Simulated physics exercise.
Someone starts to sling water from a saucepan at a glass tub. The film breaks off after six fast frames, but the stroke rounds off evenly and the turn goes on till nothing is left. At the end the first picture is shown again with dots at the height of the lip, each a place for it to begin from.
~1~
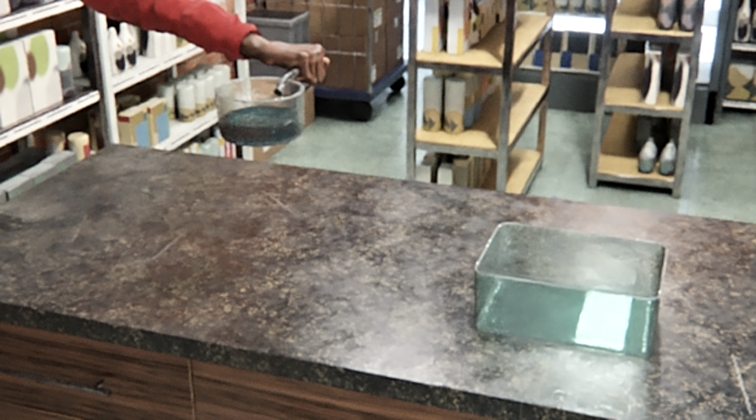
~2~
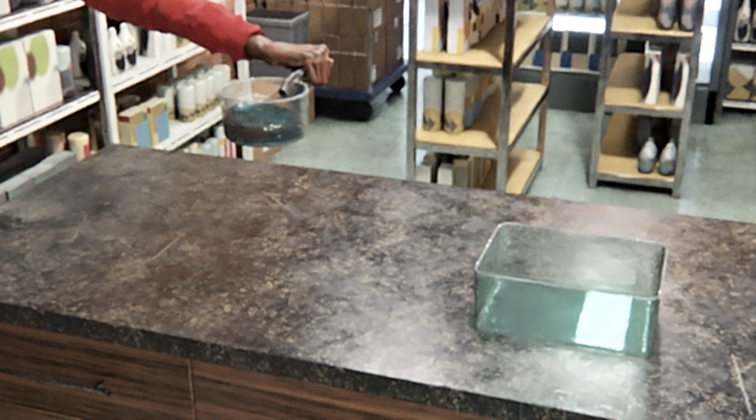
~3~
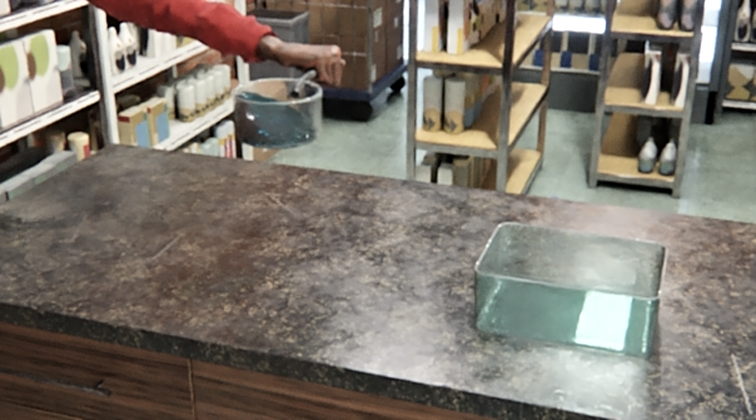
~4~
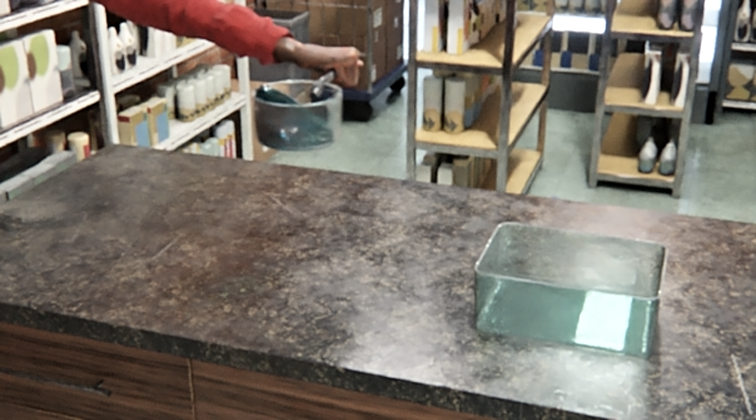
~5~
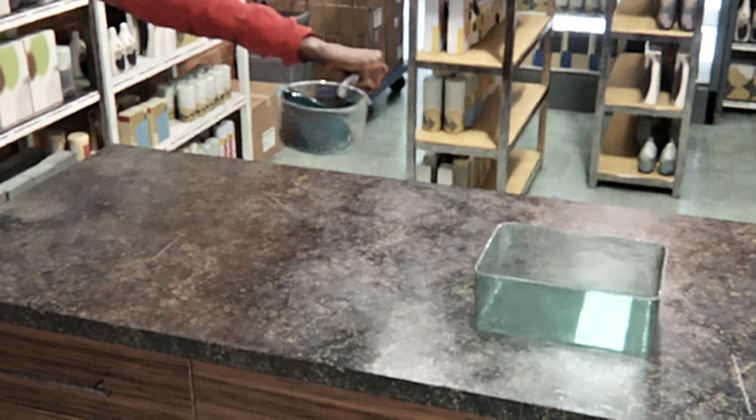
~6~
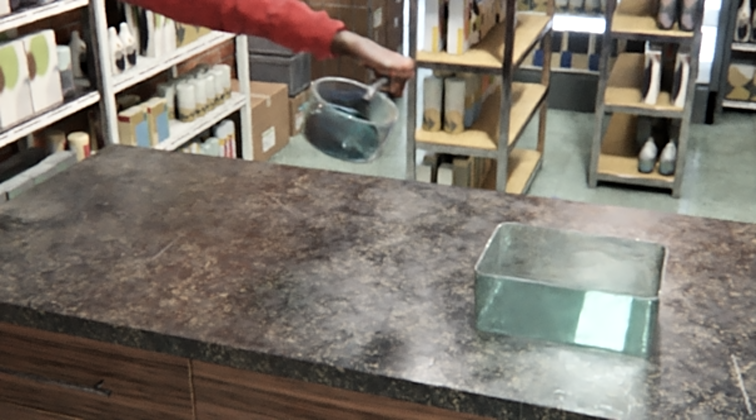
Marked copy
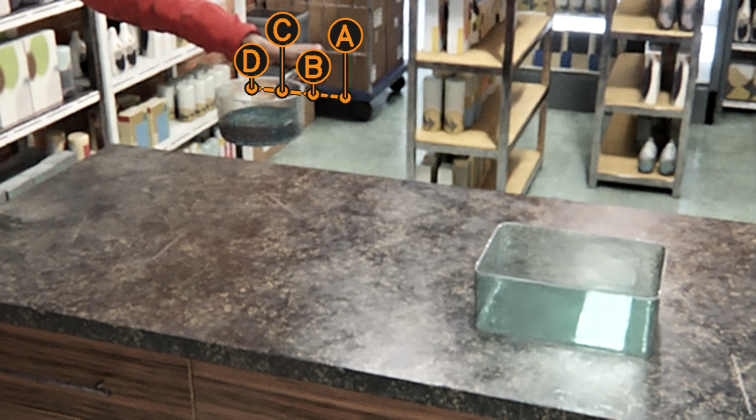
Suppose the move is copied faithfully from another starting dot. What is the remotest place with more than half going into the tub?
Choose C.
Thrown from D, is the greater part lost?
Yes.
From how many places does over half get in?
Three.
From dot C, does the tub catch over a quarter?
Yes, clearly.
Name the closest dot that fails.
That would be D.
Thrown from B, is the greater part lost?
No, not at all.
On the marked copy, A at (345, 97); B at (313, 94); C at (282, 91); D at (251, 88).
If A is chosen, about 81 % lands in the tub, 8 % falls short and 11 % goes beside or beyond.
If B is chosen, about 71 % lands in the tub, 18 % falls short and 11 % goes beside or beyond.
If C is chosen, about 62 % lands in the tub, 29 % falls short and 9 % goes beside or beyond.
If D is chosen, about 38 % lands in the tub, 57 % falls short and 5 % goes beside or beyond.
